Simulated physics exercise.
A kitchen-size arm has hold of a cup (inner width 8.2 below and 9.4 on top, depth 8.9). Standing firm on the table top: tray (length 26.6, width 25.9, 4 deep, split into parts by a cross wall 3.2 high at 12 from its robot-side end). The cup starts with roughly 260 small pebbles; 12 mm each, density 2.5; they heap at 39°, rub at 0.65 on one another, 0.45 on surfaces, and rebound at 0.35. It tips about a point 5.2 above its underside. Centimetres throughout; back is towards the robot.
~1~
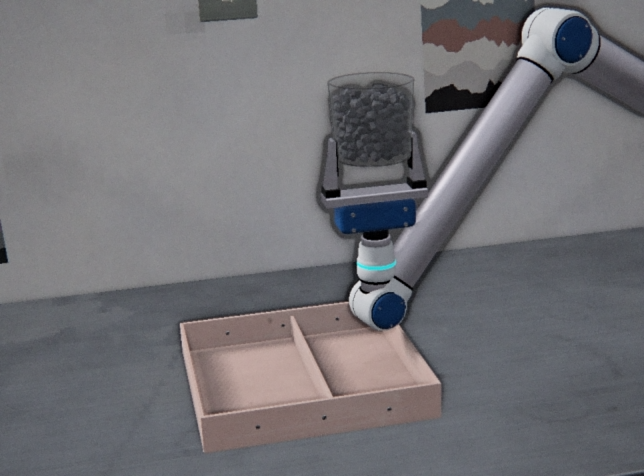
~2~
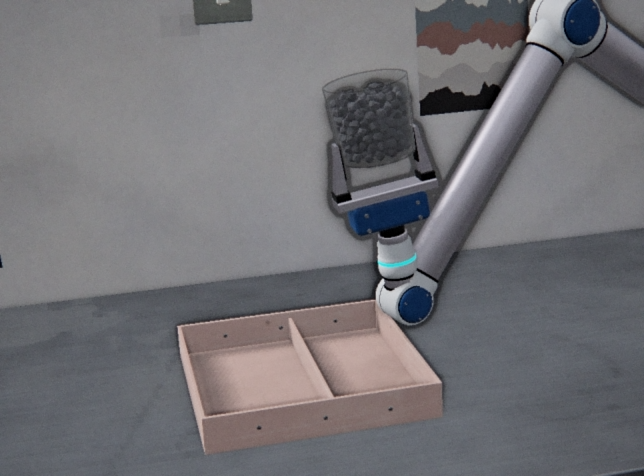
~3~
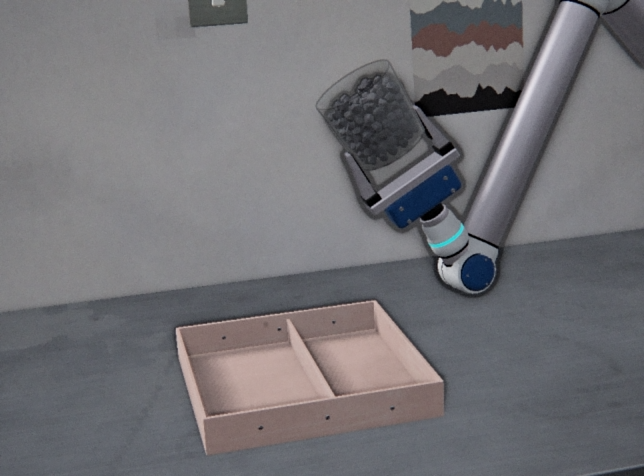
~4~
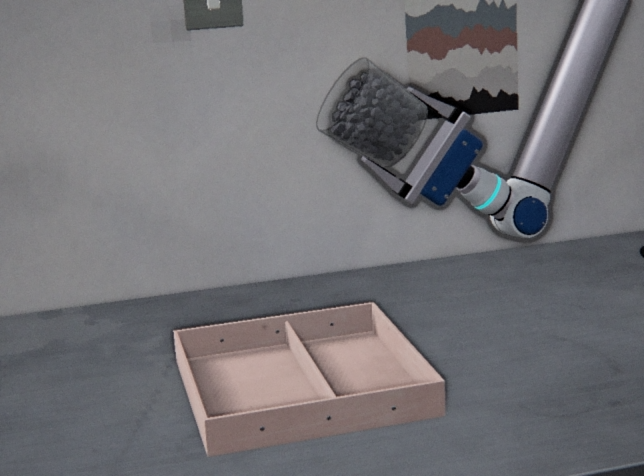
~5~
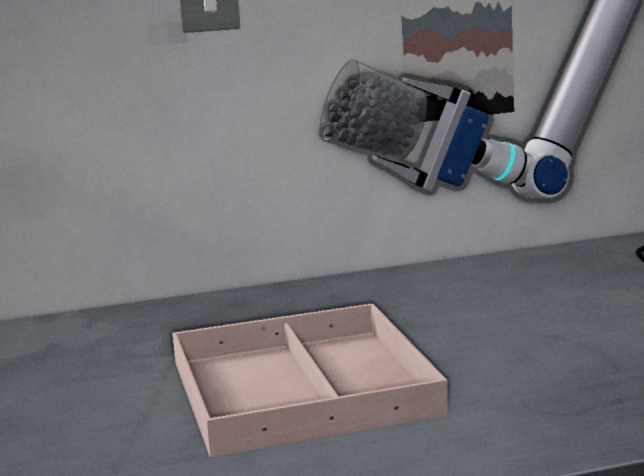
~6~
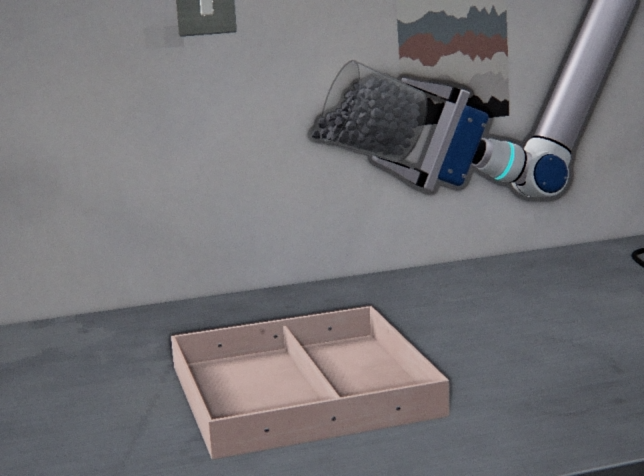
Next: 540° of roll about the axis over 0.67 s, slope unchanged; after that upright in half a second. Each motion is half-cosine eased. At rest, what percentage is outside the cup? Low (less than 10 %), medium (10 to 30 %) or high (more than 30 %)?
Answer: Low; less than 10 % of the small pebbles finish outside the cup.
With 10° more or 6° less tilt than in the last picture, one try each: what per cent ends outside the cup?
Some 15 and 0 per cent.
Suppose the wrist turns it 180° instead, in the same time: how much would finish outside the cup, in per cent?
In that case some 5 per cent.
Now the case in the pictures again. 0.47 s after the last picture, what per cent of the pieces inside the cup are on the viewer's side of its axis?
Some 55 per cent.
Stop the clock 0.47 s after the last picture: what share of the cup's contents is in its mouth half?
Some 45 per cent.
Then, 0.47 s after the last picture, tipped 66°, highest piece 38 above the table; 249 in the cup, 3 in the robot-side part, 2 in the far-side part, 3 in flight or on a rim.
Then, 0.94 s after the last picture, tipped 30°, highest piece 36 above the table; 245 in the cup, 4 in the robot-side part, 4 in the far-side part, 2 on the table or floor, 2 in flight or on a rim.
Then, 1.37 s after the last picture, upright, highest piece 37 above the table; 245 in the cup, 6 in the far-side part, 4 in the robot-side part, 2 on the table or floor.
Then, 2.07 s after the last picture, upright, highest piece 37 above the table; 245 in the cup, 6 in the far-side part, 4 in the robot-side part, 2 on the table or floor.
Final count, 245 in the cup, 6 in the far-side part, 4 in the robot-side part, 2 on the table or floor. That is 5 % outside the cup.
